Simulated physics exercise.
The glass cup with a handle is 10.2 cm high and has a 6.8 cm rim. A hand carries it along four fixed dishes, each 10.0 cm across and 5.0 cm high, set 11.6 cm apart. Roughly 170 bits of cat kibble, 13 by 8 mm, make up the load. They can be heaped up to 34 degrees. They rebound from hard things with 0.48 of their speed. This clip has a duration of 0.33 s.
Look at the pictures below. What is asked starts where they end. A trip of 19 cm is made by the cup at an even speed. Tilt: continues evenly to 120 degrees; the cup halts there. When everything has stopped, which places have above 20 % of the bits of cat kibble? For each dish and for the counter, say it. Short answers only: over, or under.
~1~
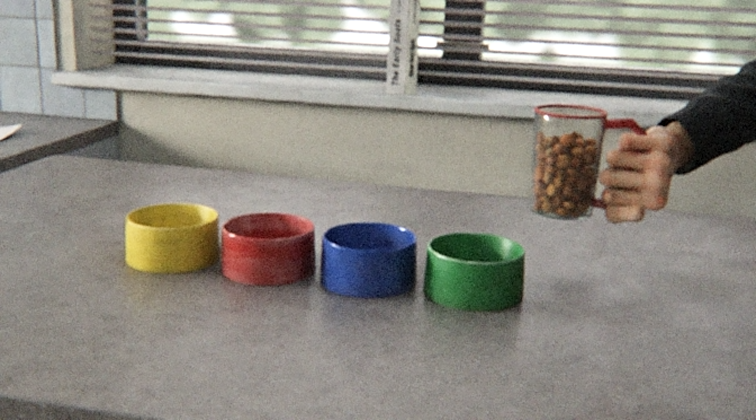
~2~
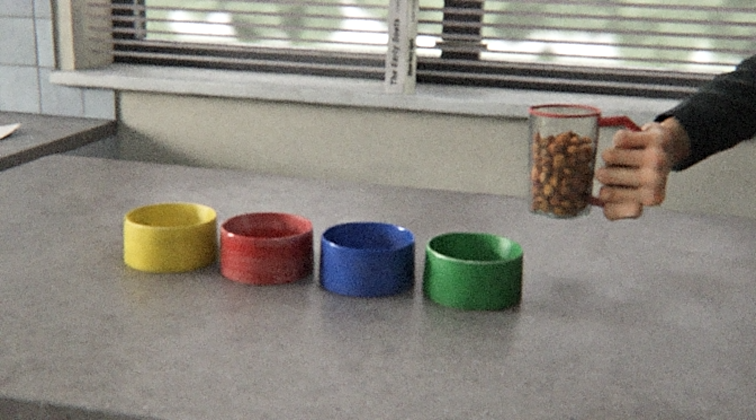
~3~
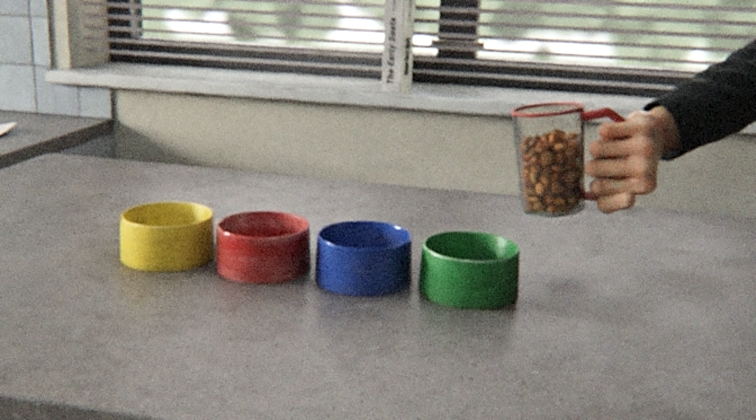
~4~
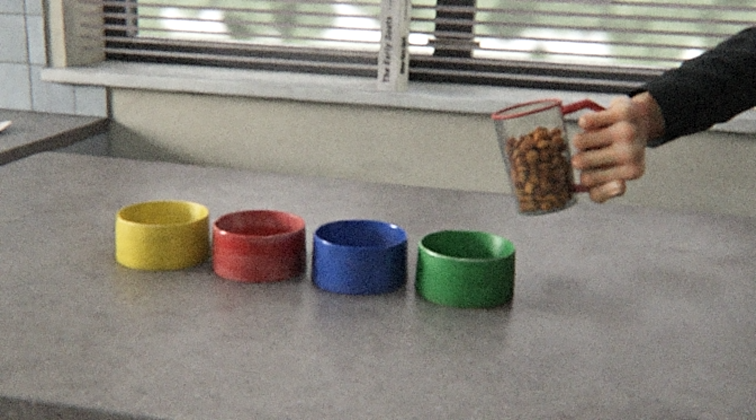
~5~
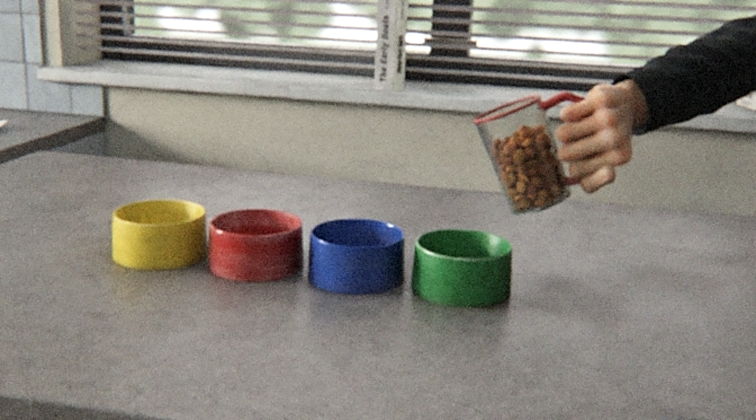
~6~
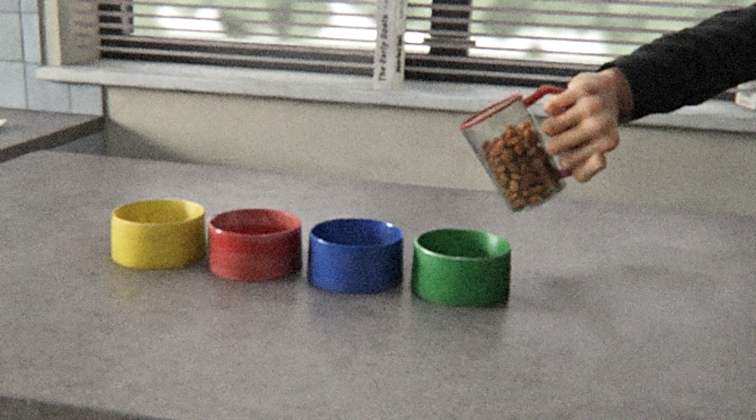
My prediction: Red dish: It will collect a share of a fifth or less, blue dish: It will collect a share beyond a fifth, green dish: It will collect a share of a fifth or less, yellow dish: It will collect a share of a fifth or less, counter: It will collect a share beyond a fifth.
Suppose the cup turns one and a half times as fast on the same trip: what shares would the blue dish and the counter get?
Shares: Blue dish 90, counter 10.
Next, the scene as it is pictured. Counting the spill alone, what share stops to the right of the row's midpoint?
It's close to 40 in a hundred.
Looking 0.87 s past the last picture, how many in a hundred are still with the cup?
Around 55 percent.
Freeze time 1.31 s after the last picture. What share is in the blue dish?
About 60 per cent by then.
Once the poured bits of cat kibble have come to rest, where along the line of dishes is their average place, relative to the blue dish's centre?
About 4 cm to its left-hand side.
Then, 0.52 s after the last picture, tilt 95 degrees; cup holds 100 %.
Then, 0.87 s after the last picture, tilt 120 degrees; cup holds 55 %, blue 40 %.
Then, 1.31 s after the last picture, tilt 120 degrees; cup holds 0 %, red 5 %, blue 60 %.
In the end, red 5 %, blue 60 %, green 0 %, yellow 0 %, counter 35 %.
